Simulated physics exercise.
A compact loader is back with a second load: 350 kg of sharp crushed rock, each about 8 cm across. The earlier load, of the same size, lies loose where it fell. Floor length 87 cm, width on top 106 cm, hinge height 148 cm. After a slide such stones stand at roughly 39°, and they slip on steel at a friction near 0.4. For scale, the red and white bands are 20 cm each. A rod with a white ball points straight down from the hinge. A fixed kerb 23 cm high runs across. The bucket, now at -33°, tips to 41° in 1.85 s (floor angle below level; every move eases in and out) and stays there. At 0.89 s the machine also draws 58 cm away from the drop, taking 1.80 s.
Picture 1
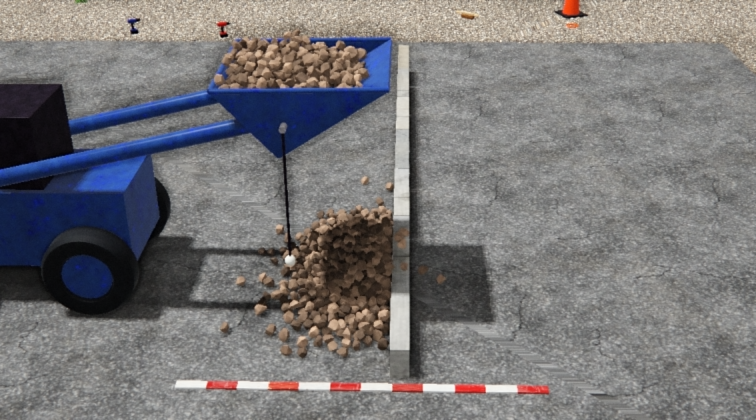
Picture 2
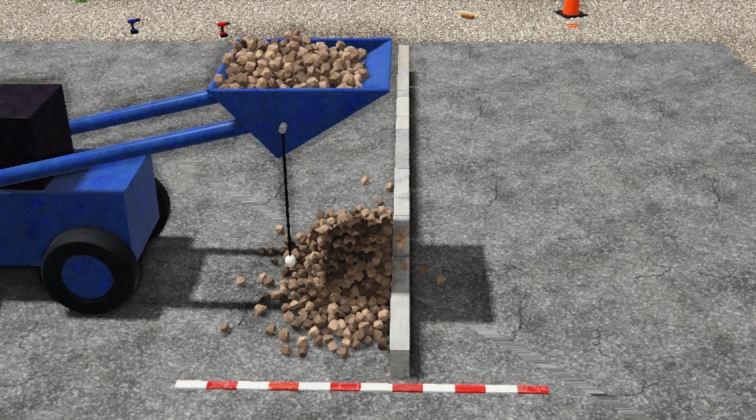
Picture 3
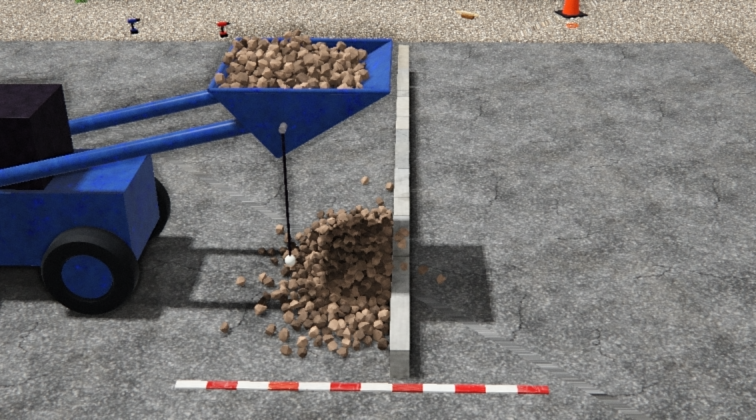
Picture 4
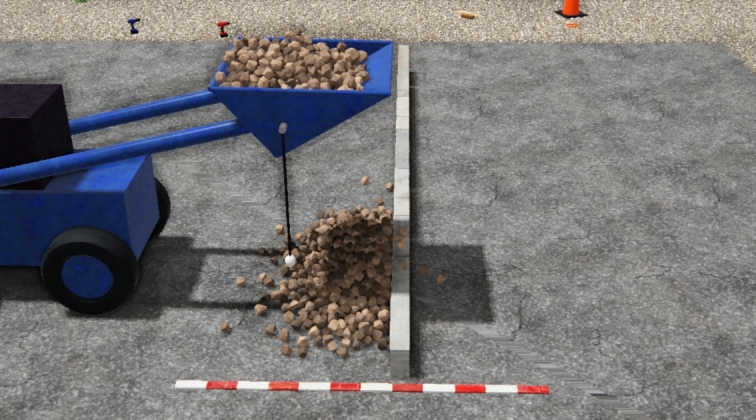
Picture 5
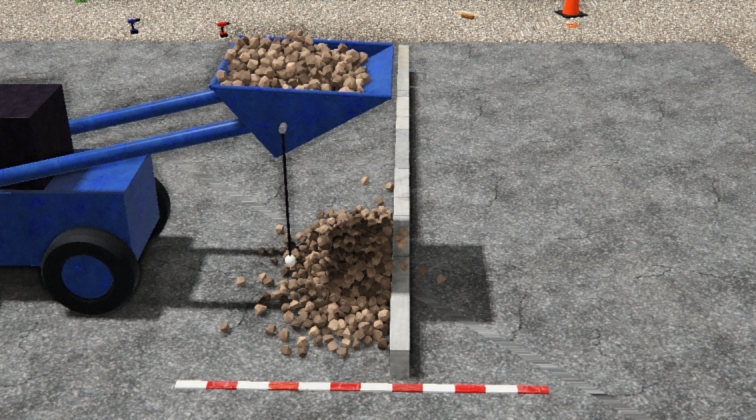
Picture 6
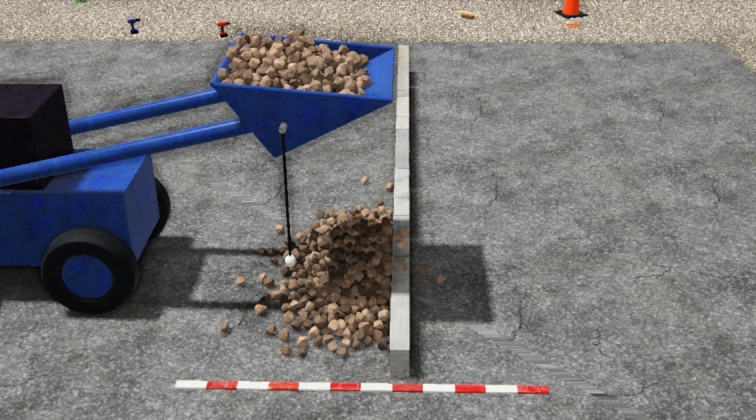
The clip shows a blue wheeled machine holding a bucket of brown stones high beside a low pale kerb, with a loose heap of stones below; the bucket tilts very slightly, its right edge lifting, while the heap stays still.
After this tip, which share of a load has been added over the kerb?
Some 9 per cent is added.
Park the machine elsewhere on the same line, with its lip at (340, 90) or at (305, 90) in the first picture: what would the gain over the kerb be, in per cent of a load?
About 0 and 0 per cent.
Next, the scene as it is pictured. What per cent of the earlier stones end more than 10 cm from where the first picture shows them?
About 5 per cent.
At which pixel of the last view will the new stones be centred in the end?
Near (357, 252).
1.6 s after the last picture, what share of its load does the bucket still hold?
It holds some 25 per cent.
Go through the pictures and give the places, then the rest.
The bucket is at -33°, its lip at (389, 90); the top of the load is at (286, 44). The earlier load is highest near (351, 242), 31 cm above ground level, 100 % on this side of the kerb, in the first picture.
Lip at (389, 91), floor tilted -33°, highest stones at (286, 44), in the second picture.
The bucket is at -32°, its lip at (389, 92); the top of the load is at (287, 44), in the third picture.
Lip at (390, 94), floor tilted -31°, highest stones at (278, 45), in the fourth picture.
The bucket is at -29°, its lip at (391, 97); the top of the load is at (269, 47), in the fifth picture.
Lip at (392, 101), floor tilted -27°, highest stones at (262, 47), in the sixth picture.
Then, 1.1 s after the last picture the floor is at 30°; in per cent of one load, 96 in the bucket, 103 on this side of the kerb; the foremost stones are at (406, 257).
Then, 1.6 s after the last picture the floor is at 41°; in per cent of one load, 23 in the bucket, 176 on this side of the kerb, 2 over the kerb; the foremost stones are at (426, 266).
Then, 2.8 s after the last picture the floor is at 41°; in per cent of one load, 0 in the bucket, 191 on this side of the kerb, 10 over the kerb; the foremost stones are at (477, 287).
Then, 5.5 s after the last picture the floor is at 41°; in per cent of one load, 0 in the bucket, 191 on this side of the kerb, 10 over the kerb; the foremost stones are at (477, 287). Net gain over the kerb, 9.
